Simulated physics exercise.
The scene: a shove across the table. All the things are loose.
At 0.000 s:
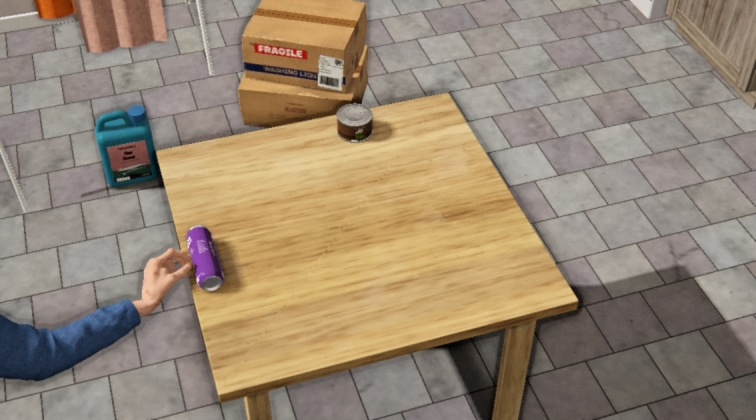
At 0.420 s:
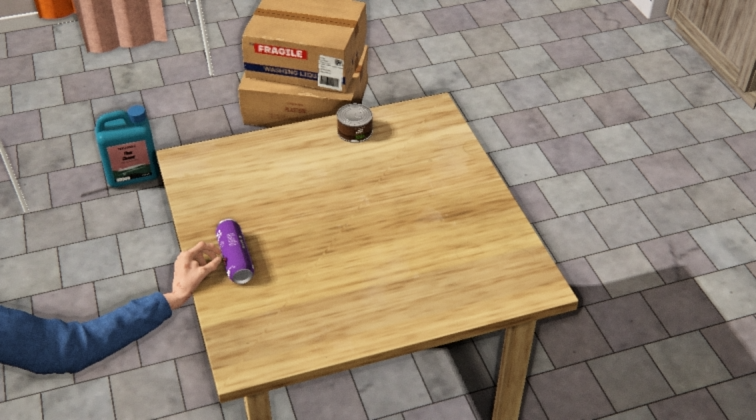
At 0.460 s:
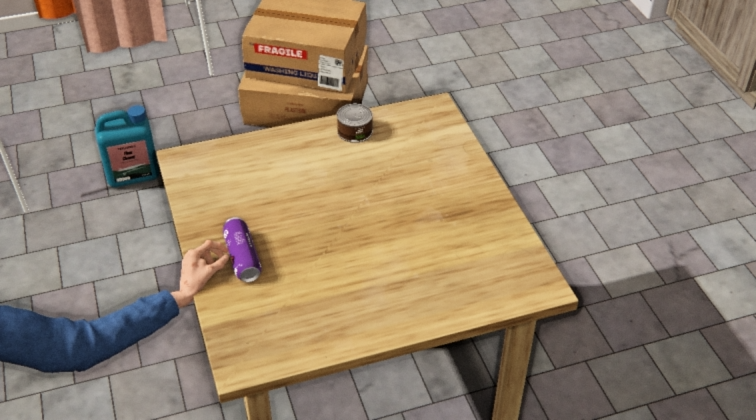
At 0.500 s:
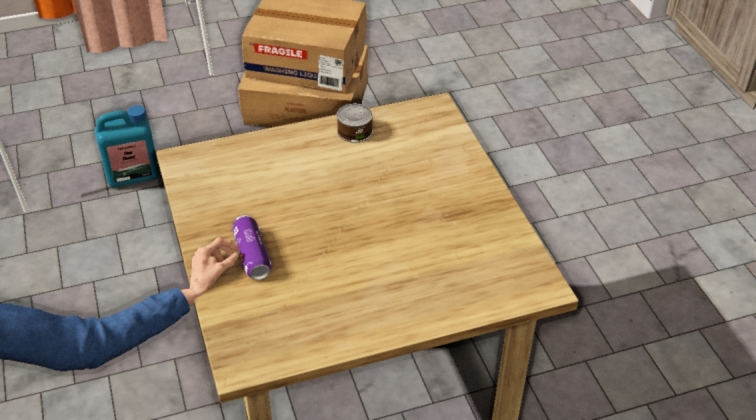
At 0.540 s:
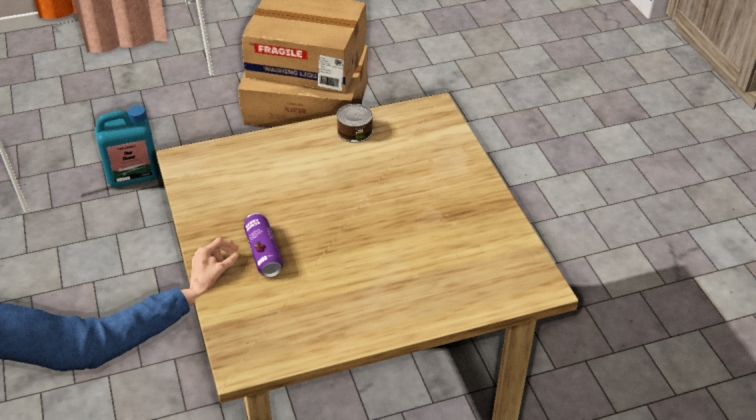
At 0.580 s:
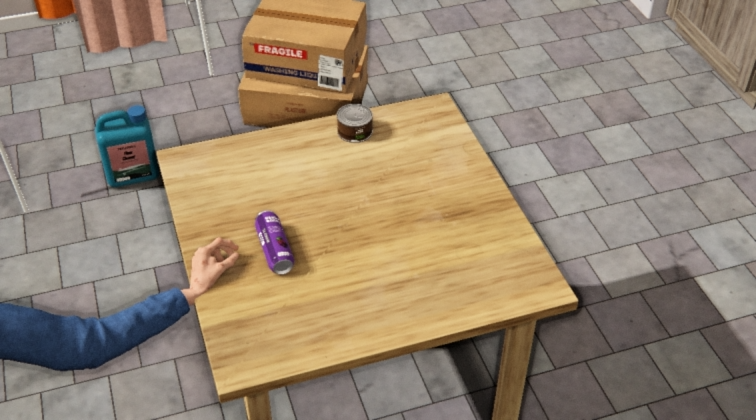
A hand pushes a purple can rightward across a wooden table, and the can rolls away from the fingers.
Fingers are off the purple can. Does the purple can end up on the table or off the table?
The purple can goes over the edge.
By 1.18 s, purple can moved well along near (432, 206).
By 1.68 s, purple can now off the table.
When it is over (2.1 s), off the table, purple can.
